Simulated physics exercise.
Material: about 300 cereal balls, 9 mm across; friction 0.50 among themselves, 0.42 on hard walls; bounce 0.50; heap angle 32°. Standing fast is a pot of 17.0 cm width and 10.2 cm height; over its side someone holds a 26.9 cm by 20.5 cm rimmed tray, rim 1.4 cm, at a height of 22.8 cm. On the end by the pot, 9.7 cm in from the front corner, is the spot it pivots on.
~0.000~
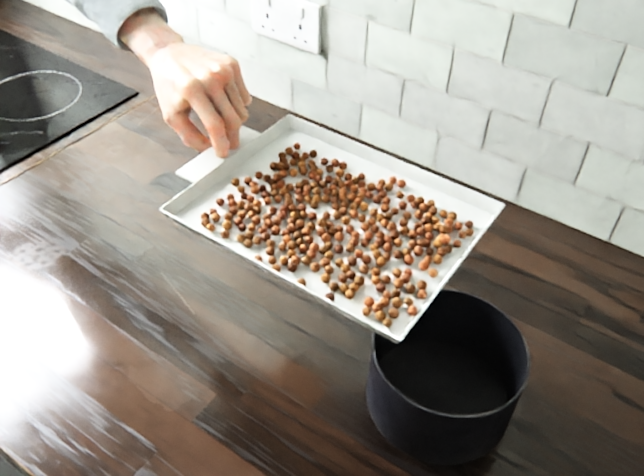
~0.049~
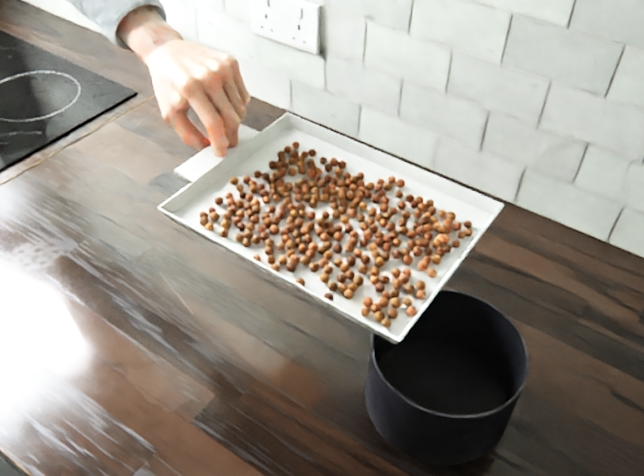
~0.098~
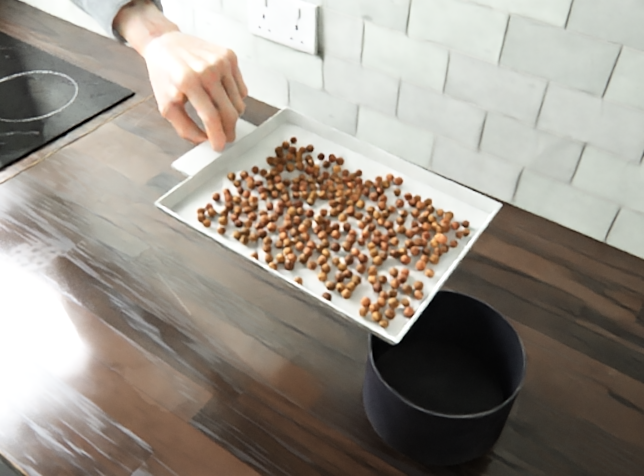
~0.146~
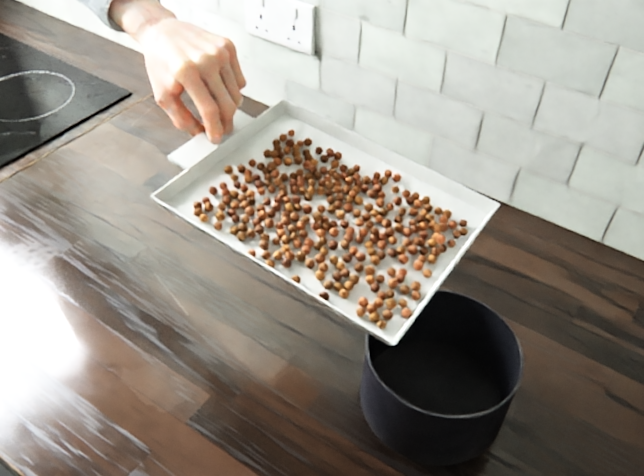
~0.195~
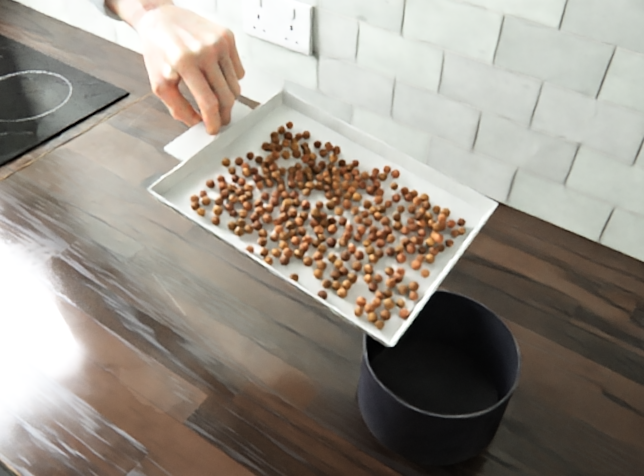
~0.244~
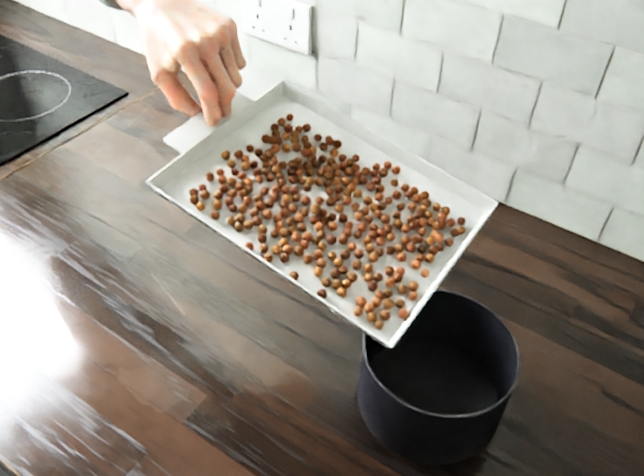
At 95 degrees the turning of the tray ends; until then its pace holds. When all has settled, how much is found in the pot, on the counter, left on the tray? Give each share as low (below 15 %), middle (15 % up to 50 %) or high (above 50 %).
Pot - middle, counter - high, tray - low.
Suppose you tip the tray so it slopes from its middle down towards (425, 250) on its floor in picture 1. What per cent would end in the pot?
My best guess is some 65 per cent.
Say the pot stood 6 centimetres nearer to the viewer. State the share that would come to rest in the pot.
In that case about 80 percent would end up there.
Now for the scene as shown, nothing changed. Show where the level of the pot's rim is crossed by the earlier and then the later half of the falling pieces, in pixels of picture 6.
The first half passes near (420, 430) and the second half near (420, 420).
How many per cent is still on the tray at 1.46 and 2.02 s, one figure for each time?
I'd say roughly 60, then roughly 0.
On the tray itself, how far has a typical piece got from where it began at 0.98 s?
About 6 cm.
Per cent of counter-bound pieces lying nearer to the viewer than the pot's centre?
Near 100 in a hundred.
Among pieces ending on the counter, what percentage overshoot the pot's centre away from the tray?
Share past the middle: Roughly 80 percent.
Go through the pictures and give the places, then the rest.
Tray tilt 0 degrees, front corners at (168, 208) and (398, 332); middle of the pieces at (337, 215); pot at (451, 347), in the first picture.
Tray tilt 1 degrees, front corners at (166, 207) and (397, 333); middle of the pieces at (336, 215), in the second picture.
Tray tilt 2 degrees, front corners at (163, 202) and (395, 334); middle of the pieces at (334, 212), in the third picture.
Tray tilt 5 degrees, front corners at (160, 196) and (393, 336), lowest corner right front; middle of the pieces at (332, 209), in the fourth picture.
Tray tilt 7 degrees, front corners at (156, 189) and (390, 337), lowest corner right front; middle of the pieces at (330, 205), in the fifth picture.
Tray tilt 10 degrees, front corners at (155, 181) and (390, 338), lowest corner right front; middle of the pieces at (330, 201); pot at (441, 348). Its pace works out near 55 degrees a second, in the sixth picture.
After 0.98 s, tilt 50 degrees; the tray holds 100 %, the pot 0 %.
After 1.46 s, tilt 76 degrees; the tray holds 60 %, the pot 5 %.
After 2.02 s, tilt 95 degrees; the tray holds 0 %, the pot 40 %.
At rest (2.5 s), pot 40 %, counter 60 %, tray 0 %.
